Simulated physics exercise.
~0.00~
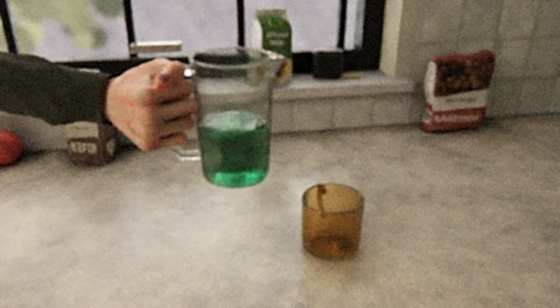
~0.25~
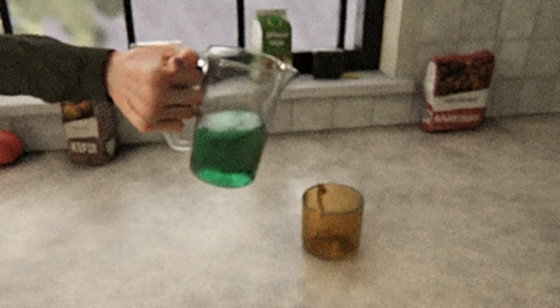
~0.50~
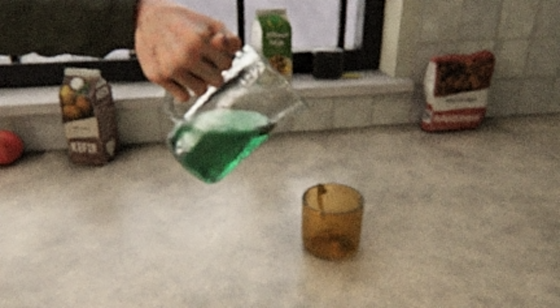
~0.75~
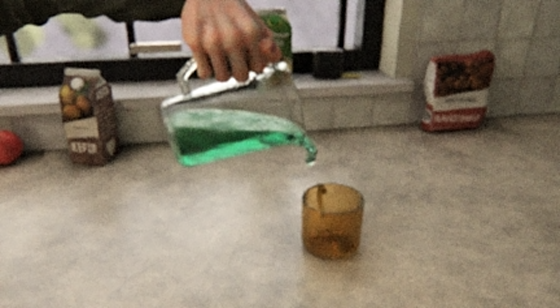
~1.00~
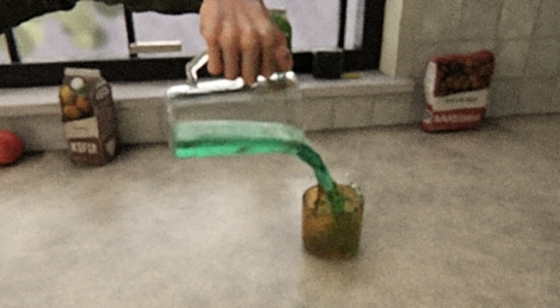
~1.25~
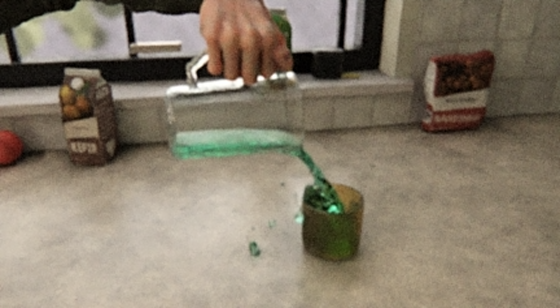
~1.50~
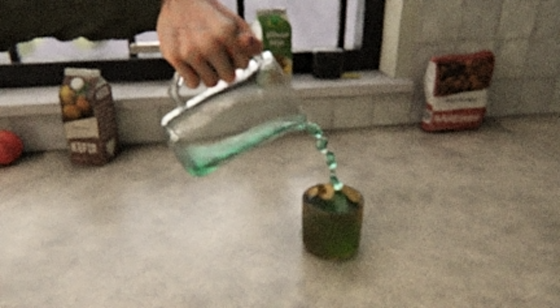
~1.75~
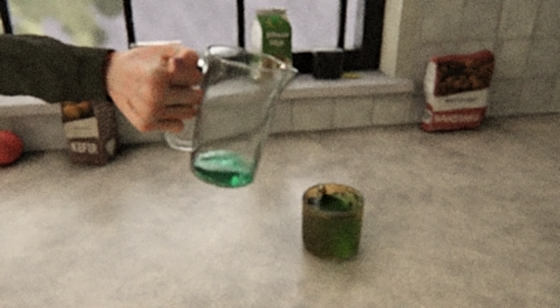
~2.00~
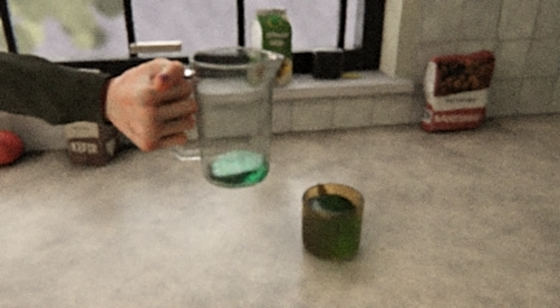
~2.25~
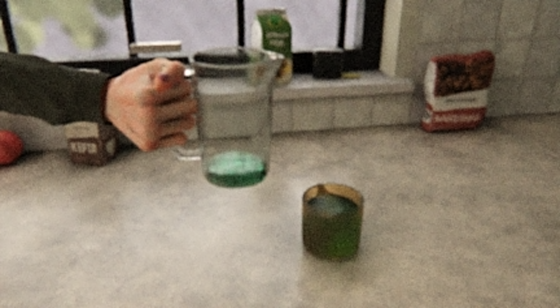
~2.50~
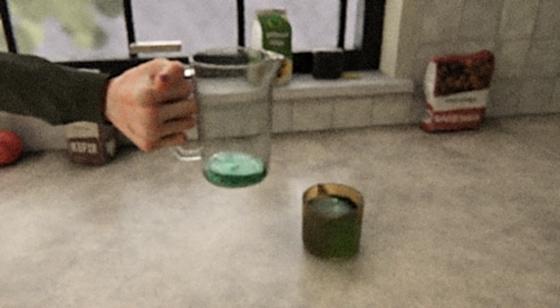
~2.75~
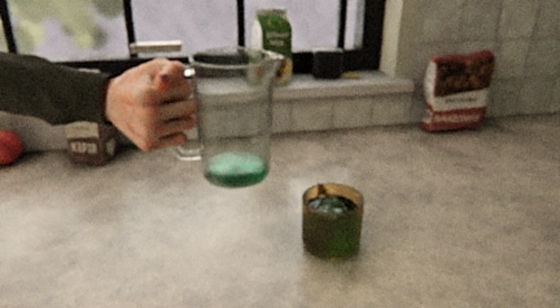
A glass jug of green liquid, held by a hand, tipped over to the right and poured a stream into an amber cup on the worktop, splashing a little, then swung back upright, leaving the cup mostly full and a little liquid in the jug.
